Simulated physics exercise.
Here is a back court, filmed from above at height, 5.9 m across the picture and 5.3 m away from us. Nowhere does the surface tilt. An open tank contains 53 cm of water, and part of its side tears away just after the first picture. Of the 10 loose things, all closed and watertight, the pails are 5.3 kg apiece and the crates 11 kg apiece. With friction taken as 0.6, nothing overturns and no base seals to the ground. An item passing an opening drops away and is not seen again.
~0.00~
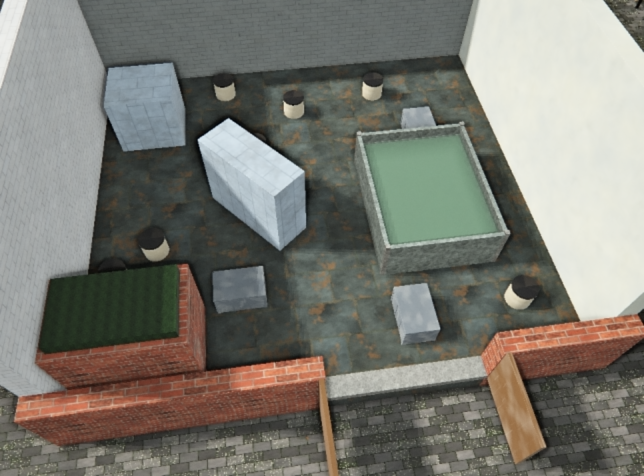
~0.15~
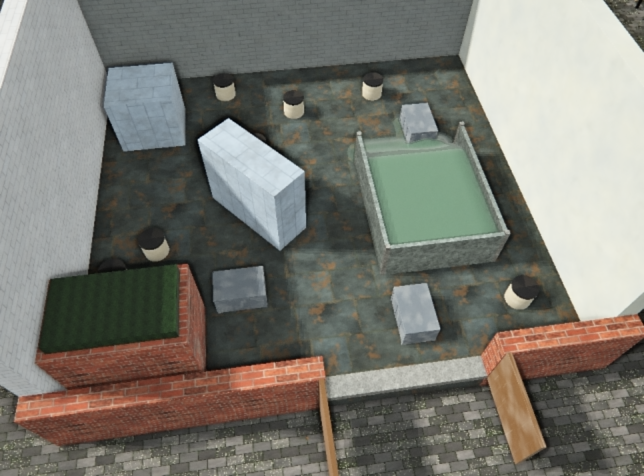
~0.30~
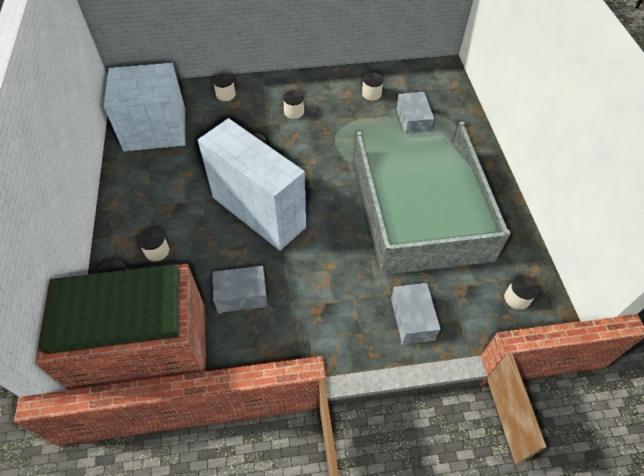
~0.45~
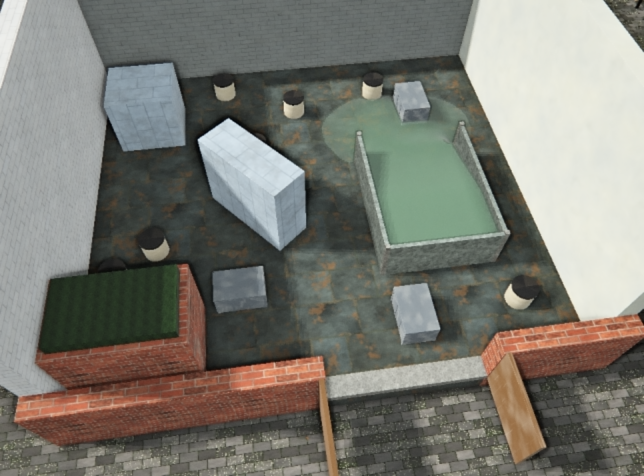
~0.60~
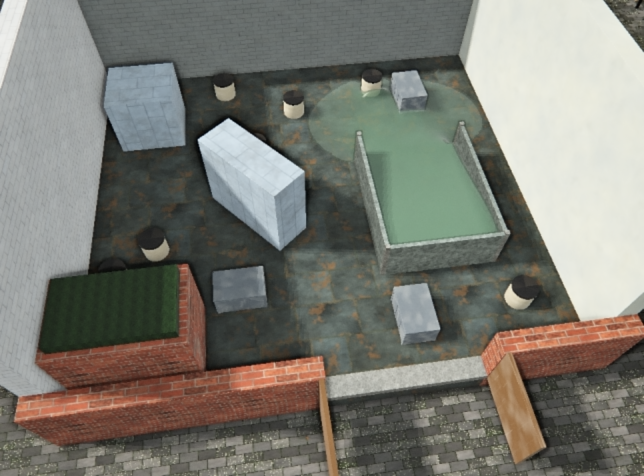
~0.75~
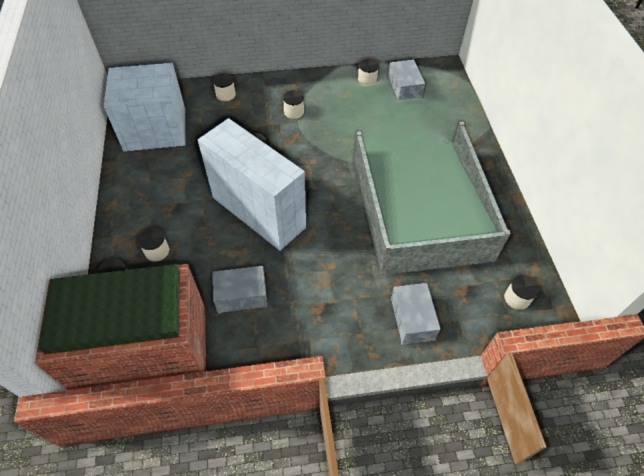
The clip opens on a walled court of scattered blocks and pails, with a tank of green water standing on the right. The tank's far side gives way and water spreads across the floor behind it, pushing a grey crate toward the back wall, then shifting a nearby pail slightly backward.
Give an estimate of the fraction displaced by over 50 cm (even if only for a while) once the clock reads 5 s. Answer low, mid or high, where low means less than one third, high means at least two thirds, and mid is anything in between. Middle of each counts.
Mid.
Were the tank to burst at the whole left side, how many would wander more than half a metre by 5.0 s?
Then the count would be 4.
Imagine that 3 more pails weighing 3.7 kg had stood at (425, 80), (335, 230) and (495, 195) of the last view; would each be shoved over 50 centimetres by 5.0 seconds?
Respectively: Tops it; doesn't reach it; tops it.
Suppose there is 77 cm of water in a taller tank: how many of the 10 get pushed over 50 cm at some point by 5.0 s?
You'd get 6 in that case.
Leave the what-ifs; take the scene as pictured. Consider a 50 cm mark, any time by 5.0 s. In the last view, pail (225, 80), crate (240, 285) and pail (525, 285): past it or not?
Beyond the mark, within the mark, within the mark.
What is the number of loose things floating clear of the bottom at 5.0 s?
The number is 2.
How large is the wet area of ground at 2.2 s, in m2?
Close to 12.0 m2, I'd say.
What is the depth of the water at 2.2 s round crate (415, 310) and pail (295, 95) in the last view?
Some 0 cm at the first, some 5 cm at the second.
After 1.1 s 2 of 10 are over 50 cm from their spots; 2 afloat.
After 2.2 s 3 of 10 are over 50 cm from their spots; 2 afloat.
After 3.5 s 4 of 10 are over 50 cm from their spots; 3 afloat.
After 5.0 s 4 of 10 are over 50 cm from their spots, and 4 have been at some point; 2 afloat.
